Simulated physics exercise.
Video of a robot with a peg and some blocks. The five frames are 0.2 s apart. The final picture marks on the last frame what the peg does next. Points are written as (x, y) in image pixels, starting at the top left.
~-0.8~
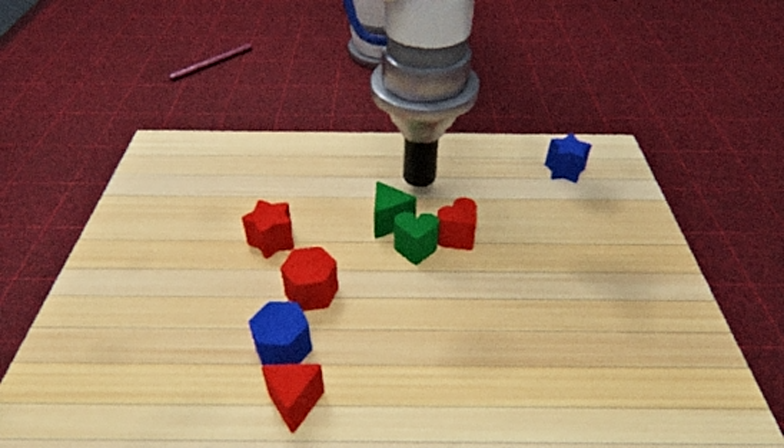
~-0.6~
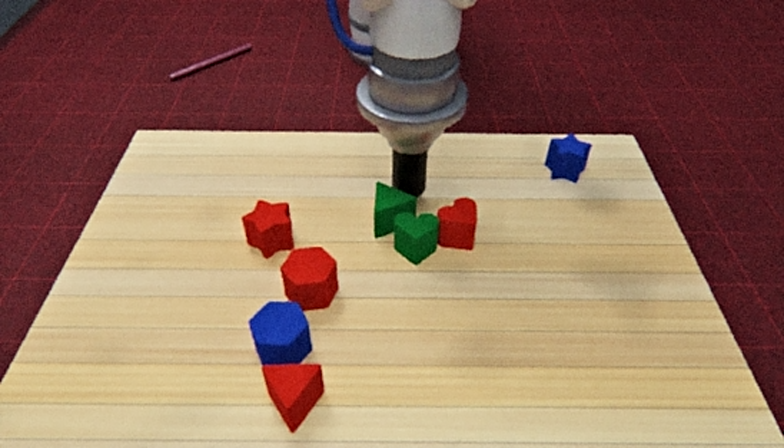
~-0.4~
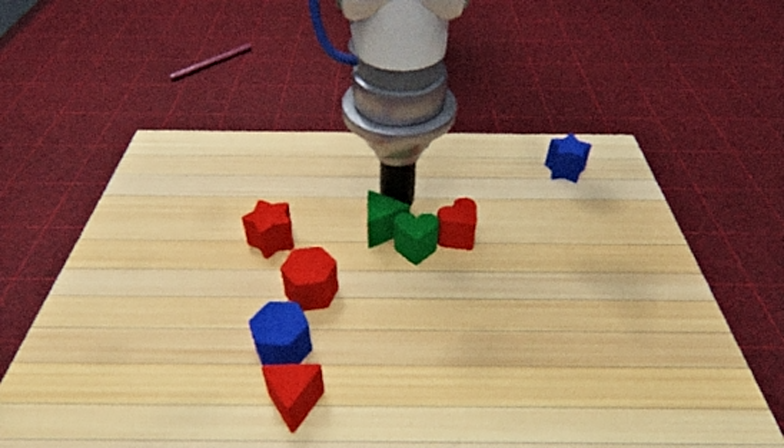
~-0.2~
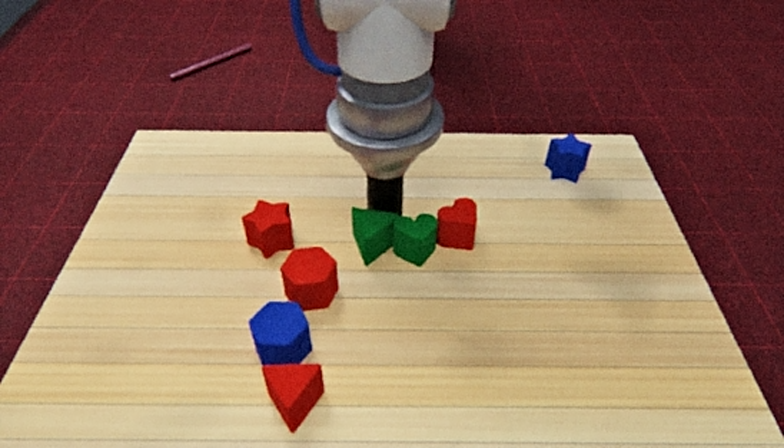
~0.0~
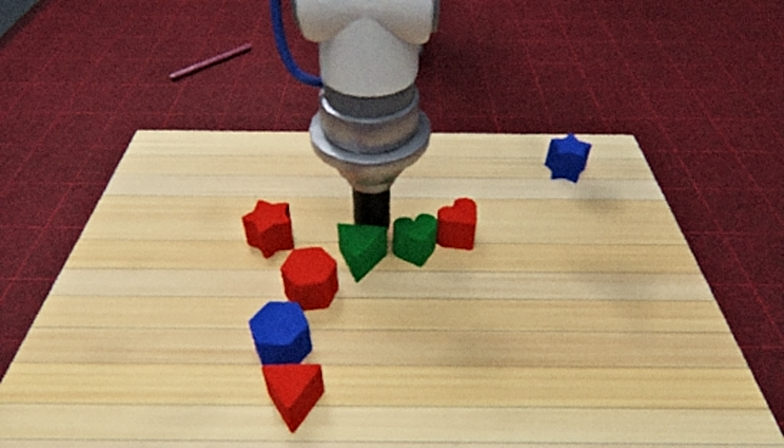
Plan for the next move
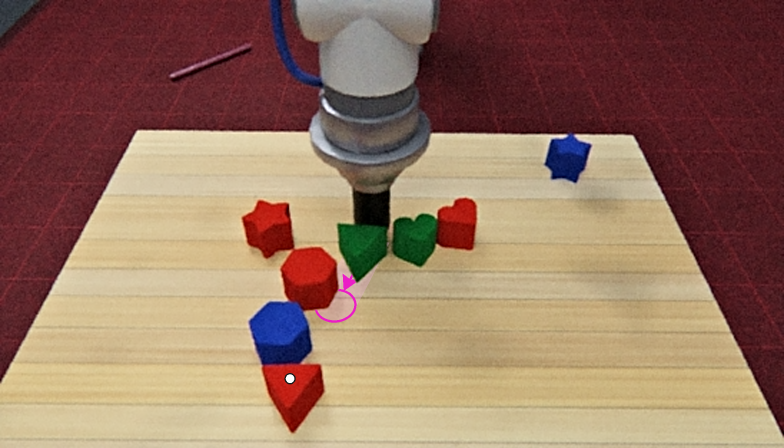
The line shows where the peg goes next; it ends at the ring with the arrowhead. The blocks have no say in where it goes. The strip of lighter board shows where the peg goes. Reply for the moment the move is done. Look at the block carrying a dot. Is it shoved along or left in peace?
The block you're asking about stays where it is.
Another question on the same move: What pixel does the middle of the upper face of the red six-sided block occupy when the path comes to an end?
The spot you're after is about (280, 281) in the image.
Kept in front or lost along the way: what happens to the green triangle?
My answer is that the green triangle is still ahead.
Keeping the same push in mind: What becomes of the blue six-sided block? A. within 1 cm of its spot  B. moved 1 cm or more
B (moved 1 cm or more)
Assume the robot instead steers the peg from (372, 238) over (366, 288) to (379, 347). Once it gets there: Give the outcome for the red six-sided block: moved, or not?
Shifted.
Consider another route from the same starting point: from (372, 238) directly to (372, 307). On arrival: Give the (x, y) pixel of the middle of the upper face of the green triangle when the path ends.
(337, 296)
Drawn move, from (372, 238) to (336, 305); the dot is on the red triangle.
The first path, step by step. Halfway along, peg (354, 258); red six-sided block (300, 272), turned 30° clockwise; green triangle (342, 270), turned 15° clockwise.
At the end, peg (334, 293); blue six-sided block (270, 331), turned 15° clockwise; red triangle still; red six-sided block (280, 281), turned 55° clockwise; green triangle (319, 308), turned 25° clockwise.
